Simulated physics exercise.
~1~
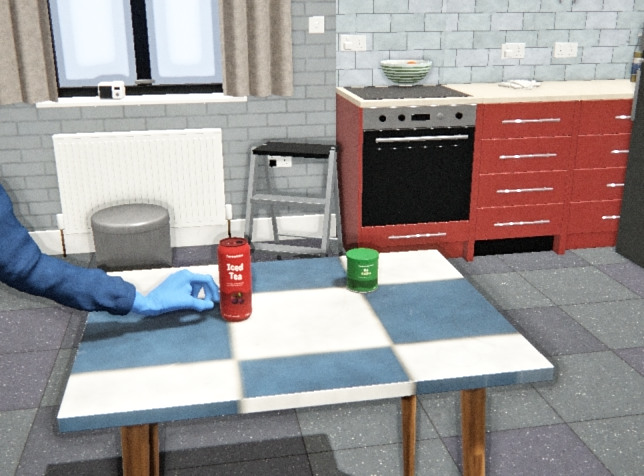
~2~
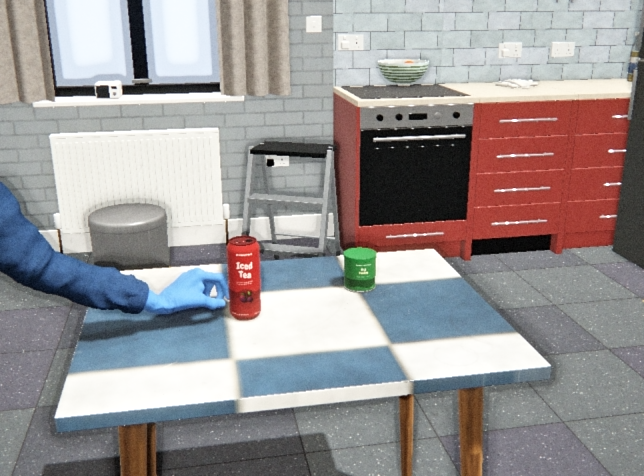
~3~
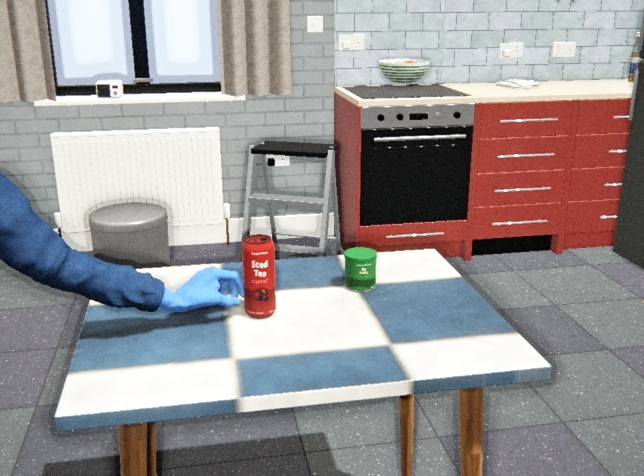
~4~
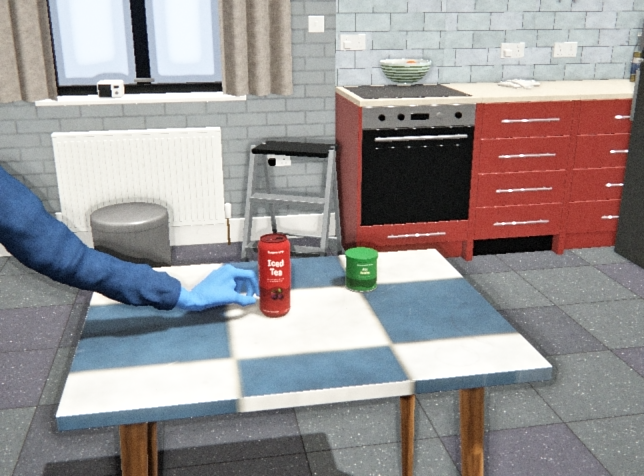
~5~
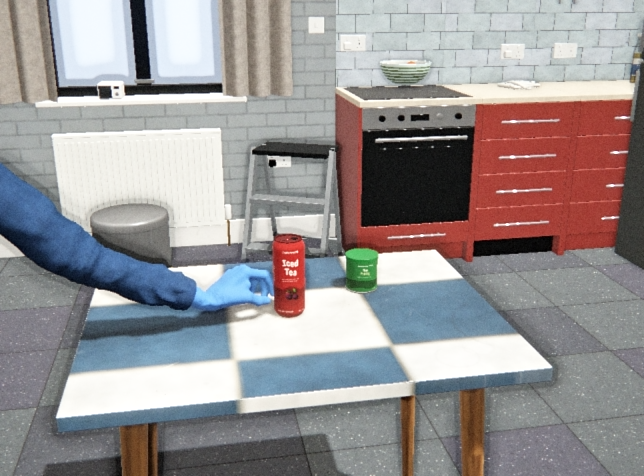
In a kitchen, a blue-gloved hand slowly pushing an upright red iced tea can rightward across a checkered table toward a still green tin.
